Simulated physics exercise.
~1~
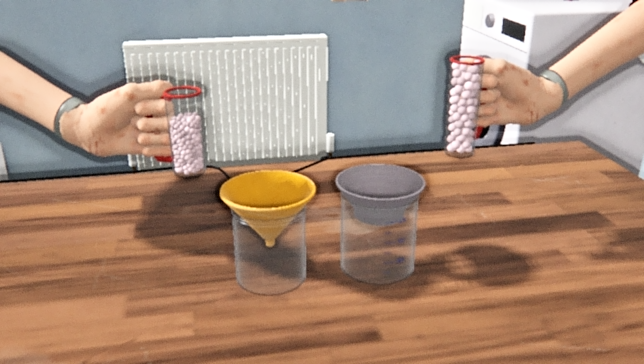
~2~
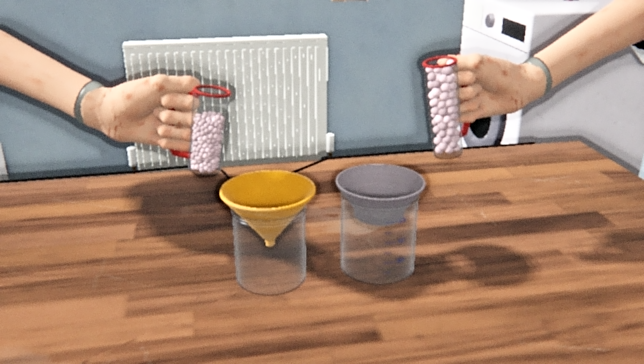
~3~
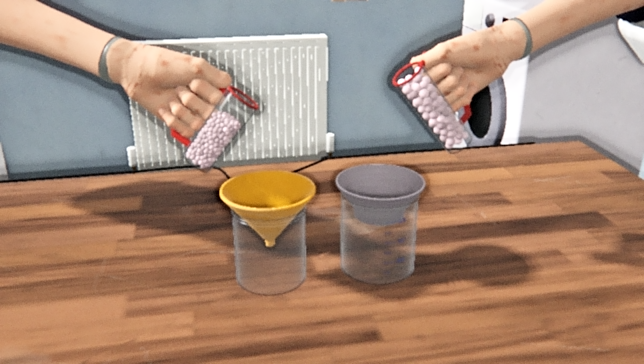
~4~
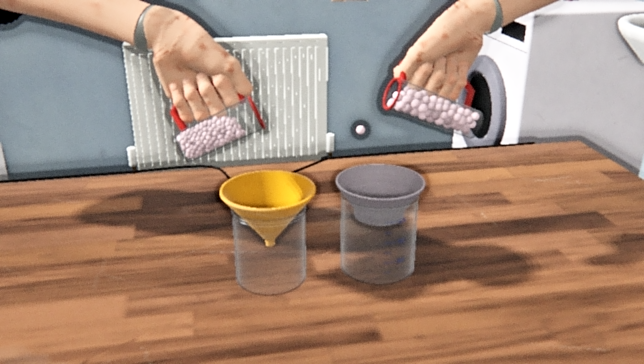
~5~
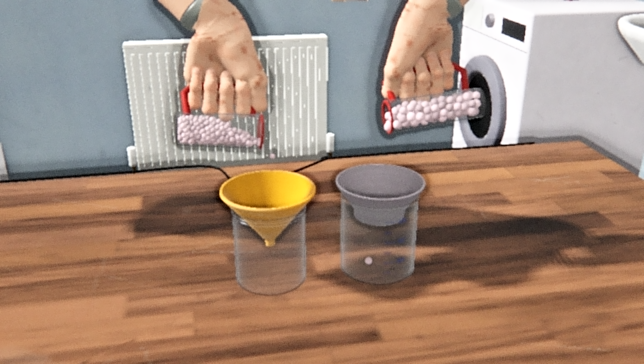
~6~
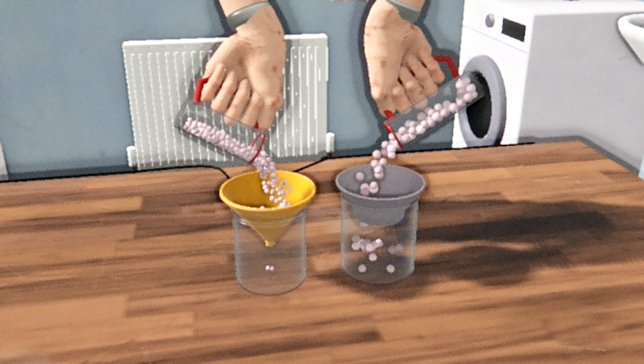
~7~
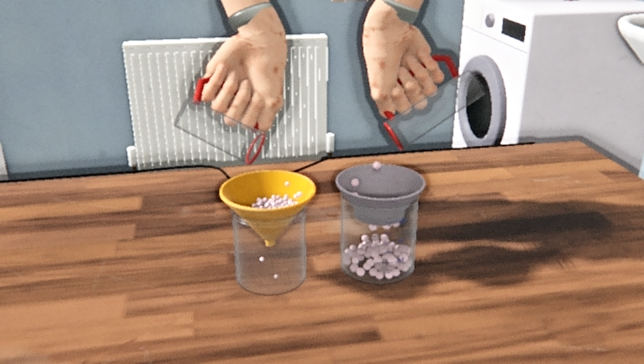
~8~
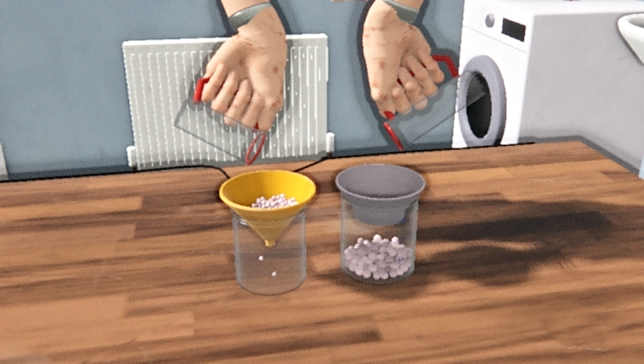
Two hands tipped clear cups of small pinkish-white balls over a yellow funnel on the left and a grey one on the right; the yellow funnel held nearly all of its balls back, while the grey one let all of its through into the jar.
